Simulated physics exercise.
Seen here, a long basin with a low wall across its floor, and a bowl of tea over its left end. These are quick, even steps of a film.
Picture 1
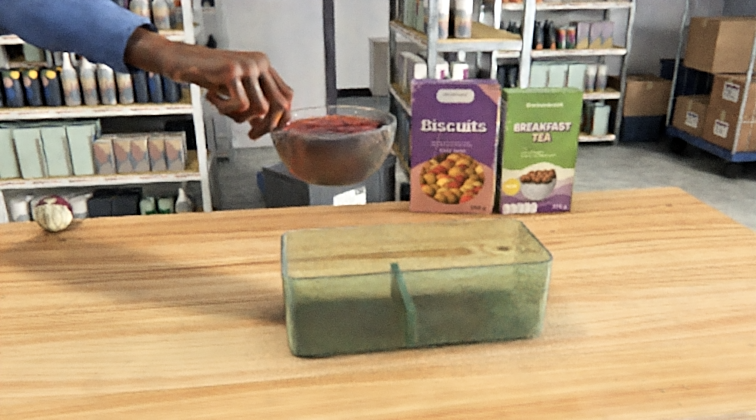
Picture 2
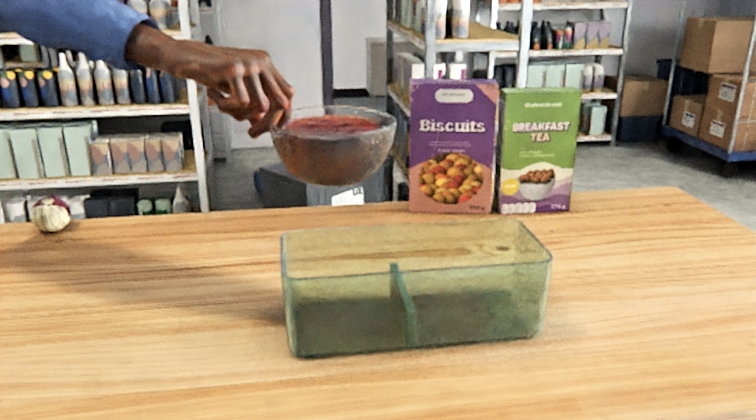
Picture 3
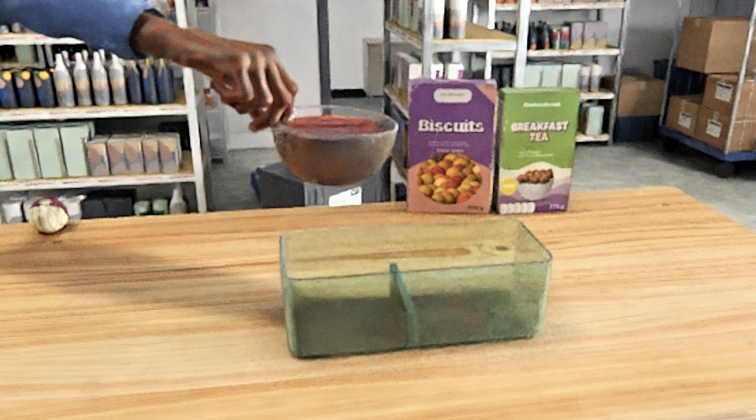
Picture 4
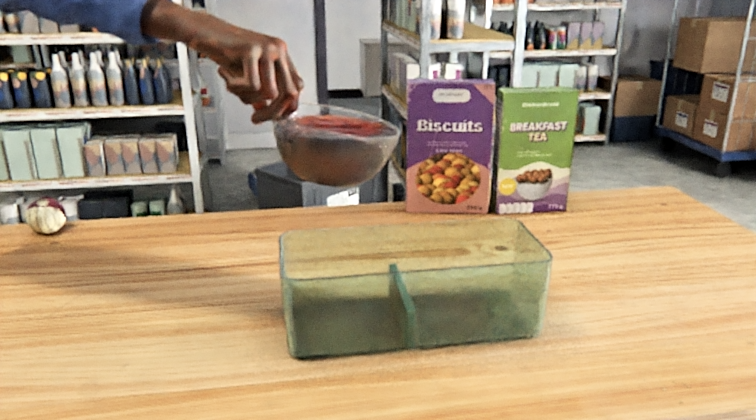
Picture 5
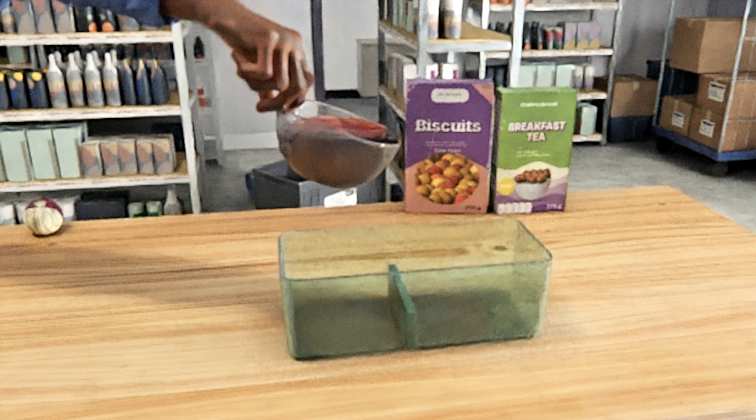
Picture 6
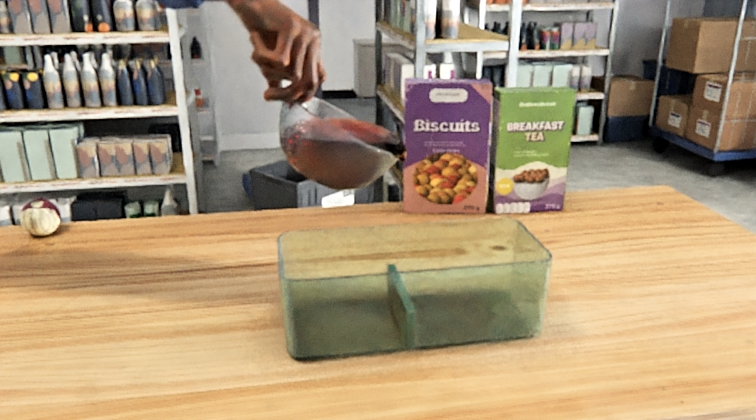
In a storeroom, a hand gradually tilting a clear bowl of reddish-brown tea rightward above a divided green container on a wooden table.
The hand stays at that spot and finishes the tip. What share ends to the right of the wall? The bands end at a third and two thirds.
In the end more than two thirds is right of the wall.
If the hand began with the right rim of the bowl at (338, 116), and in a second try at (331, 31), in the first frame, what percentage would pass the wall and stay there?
Near 25 % and 45 %.
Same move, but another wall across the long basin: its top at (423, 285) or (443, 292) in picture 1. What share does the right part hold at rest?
First some 65, then 35 per cent.
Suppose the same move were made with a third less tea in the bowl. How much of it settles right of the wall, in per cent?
About 80 per cent.
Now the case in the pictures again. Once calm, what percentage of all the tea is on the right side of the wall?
Some 85 per cent.
A moment on, the bowl is tipped on its side and 19 per cent is still to pour, 0 is left of the wall and 43 right of it.
Next, the bowl is tipped right over and 1 per cent is still to pour, 11 is left of the wall and 83 right of it.
Then the bowl is tipped right over and 0 per cent is still to pour, 14 is left of the wall and 85 right of it.
Later the bowl is tipped right over and 0 per cent is still to pour, 14 is left of the wall and 85 right of it.
Finally, 14 per cent lies left of the wall, 85 right of it and 1 outside.
